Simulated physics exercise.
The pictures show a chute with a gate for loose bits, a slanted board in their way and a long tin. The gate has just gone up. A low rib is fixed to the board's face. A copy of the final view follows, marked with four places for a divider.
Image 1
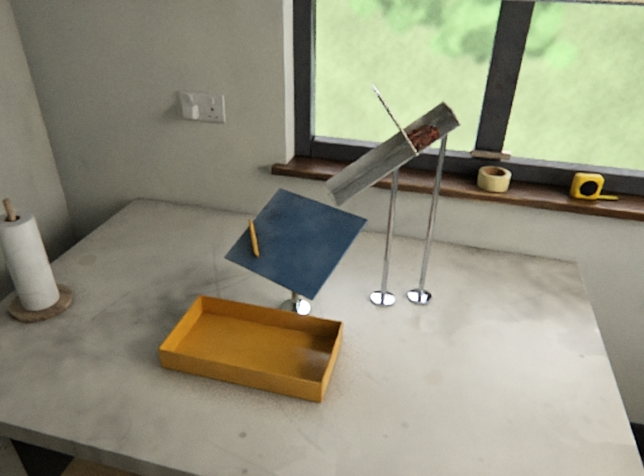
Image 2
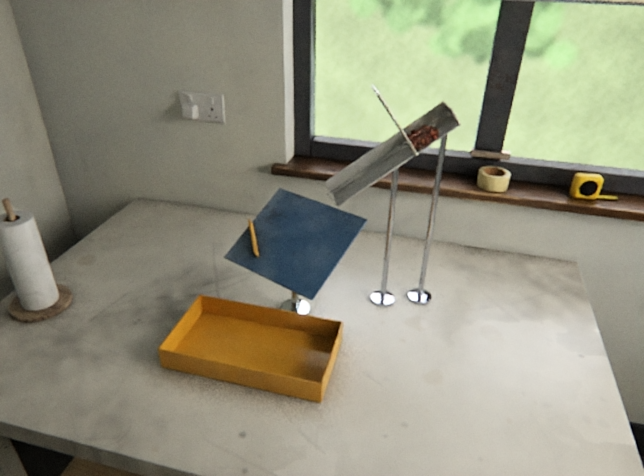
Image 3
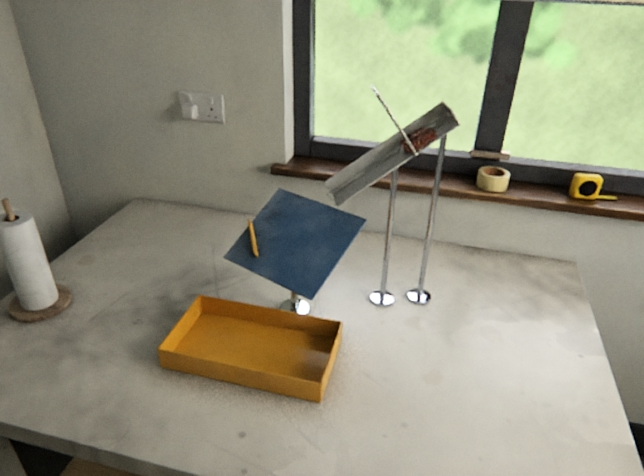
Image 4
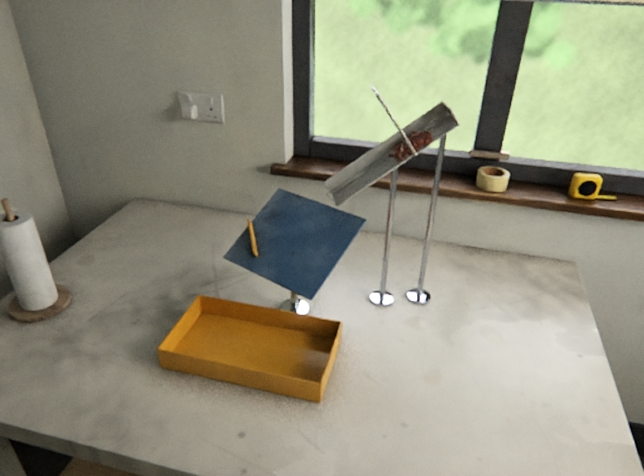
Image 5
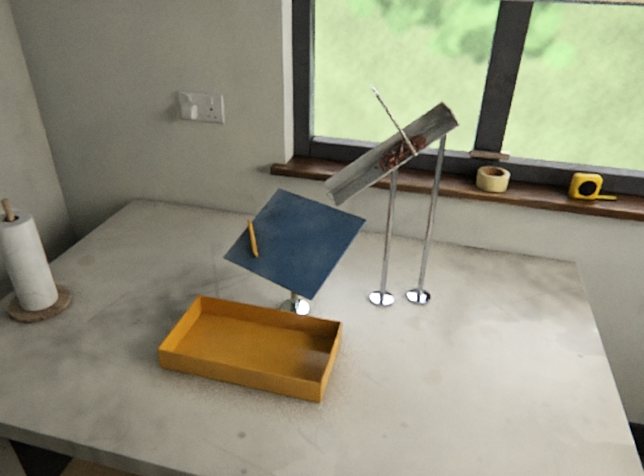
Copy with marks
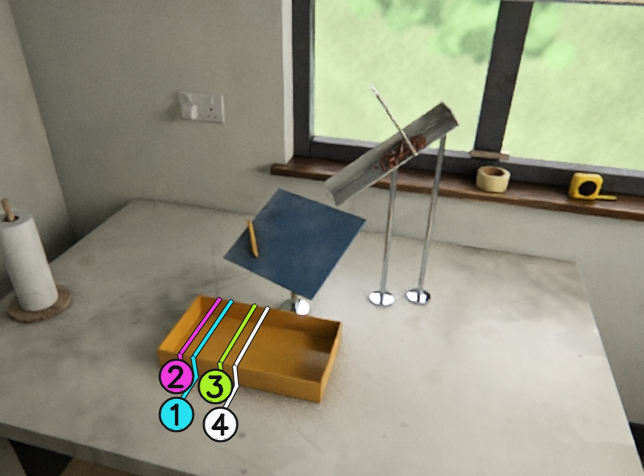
A pale stone-like tabletop beside a dark-framed window is seen from above and at an angle, with a paper roll at left and tape and a yellow measure on the sill. An orange tray sits before a tilted blue board with a small yellow strip, below a grey chute on thin metal stands. Reddish-brown bits slide a short way down the chute, while the camera stays practically still.
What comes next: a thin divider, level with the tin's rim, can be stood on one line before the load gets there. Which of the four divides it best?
3.
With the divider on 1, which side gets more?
More lands on the right.
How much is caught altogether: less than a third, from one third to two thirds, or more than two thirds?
More than two thirds.
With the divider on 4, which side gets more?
Left.
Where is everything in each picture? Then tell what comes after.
Load behind the gate at (422, 138), clay pellets; lip of the chute at (336, 201), sloping fairly steeply, in the first frame.
Middle of the board at (294, 238), tilted gently; middle of its low edge at (265, 277); of its high edge at (321, 202), in the second frame.
Front corners of the tin at (158, 349) and (321, 384), empty; front of the load at (407, 152), in the third frame.
Middle of the load at (414, 145); its front at (391, 156), about a quarter of the way to the lip; rib from (248, 219) to (254, 253), in the fourth frame.
Middle of the load at (404, 151); its front at (376, 167), about half of the way to the lip, in the fifth frame.
On the marked copy, line 1 crosses the front rim at (193, 357); line 2 crosses the front rim at (180, 354); line 3 crosses the front rim at (220, 362); line 4 crosses the front rim at (235, 366).
If 1 is chosen, of what is caught, a stray few on the left of the divider, nearly all on the right.
If 2 is chosen, of what is caught, a stray few on the left of the divider, nearly all on the right.
If 3 is chosen, of what is caught, about a third on the left of the divider, about two thirds on the right.
If 4 is chosen, of what is caught, nearly all on the left of the divider, a stray few on the right.
